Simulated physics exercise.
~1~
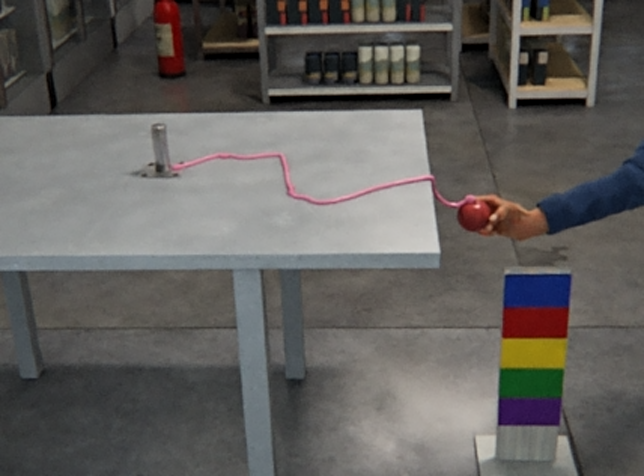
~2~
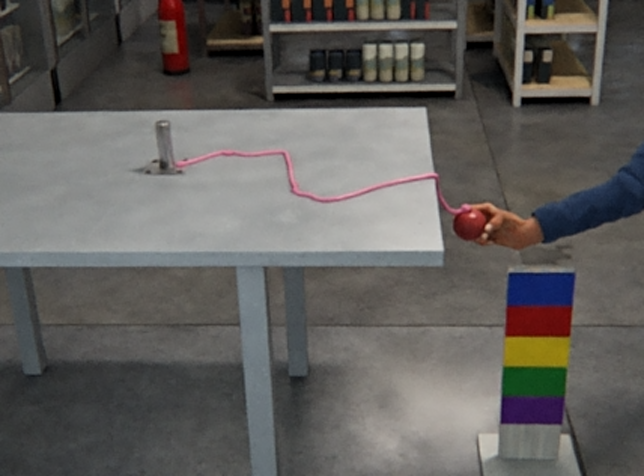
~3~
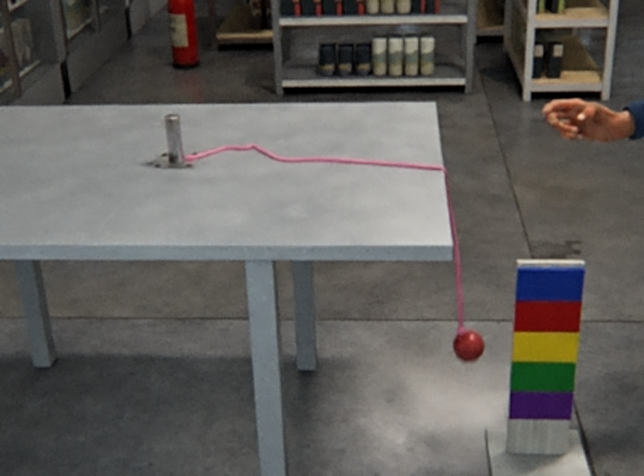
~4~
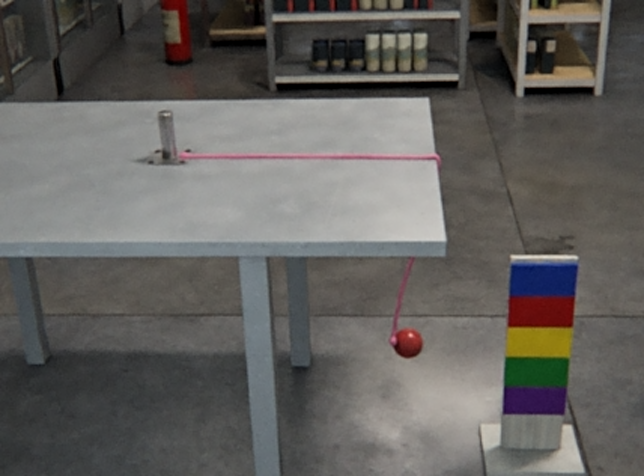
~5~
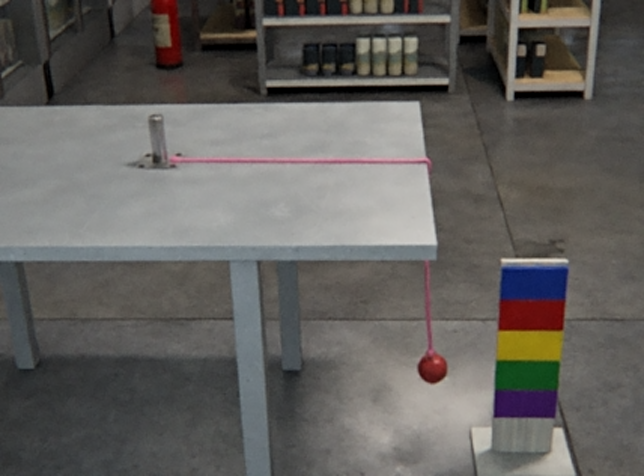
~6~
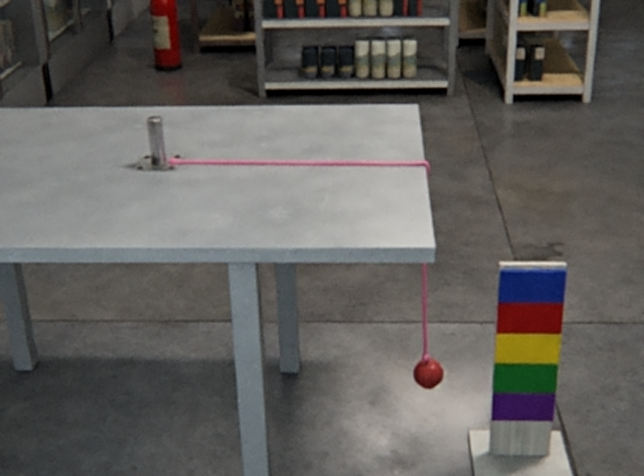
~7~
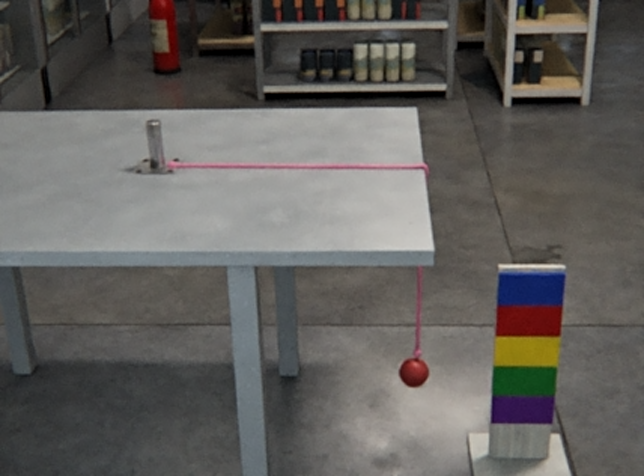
In a grey-floored room with stocked shelves and a red fire extinguisher behind, a slightly swaying camera looks down on a pale grey table. A pink cord runs loosely from a metal post on the table to a round red apple held beyond the right edge by a hand in a blue sleeve. To the right stands an upright scale banded blue, red, yellow, green and purple. The hand lets go and draws back, and the apple drops, pulling the cord straight. It swings left under the table, then back right, and finally hangs below the edge, level with the green band.
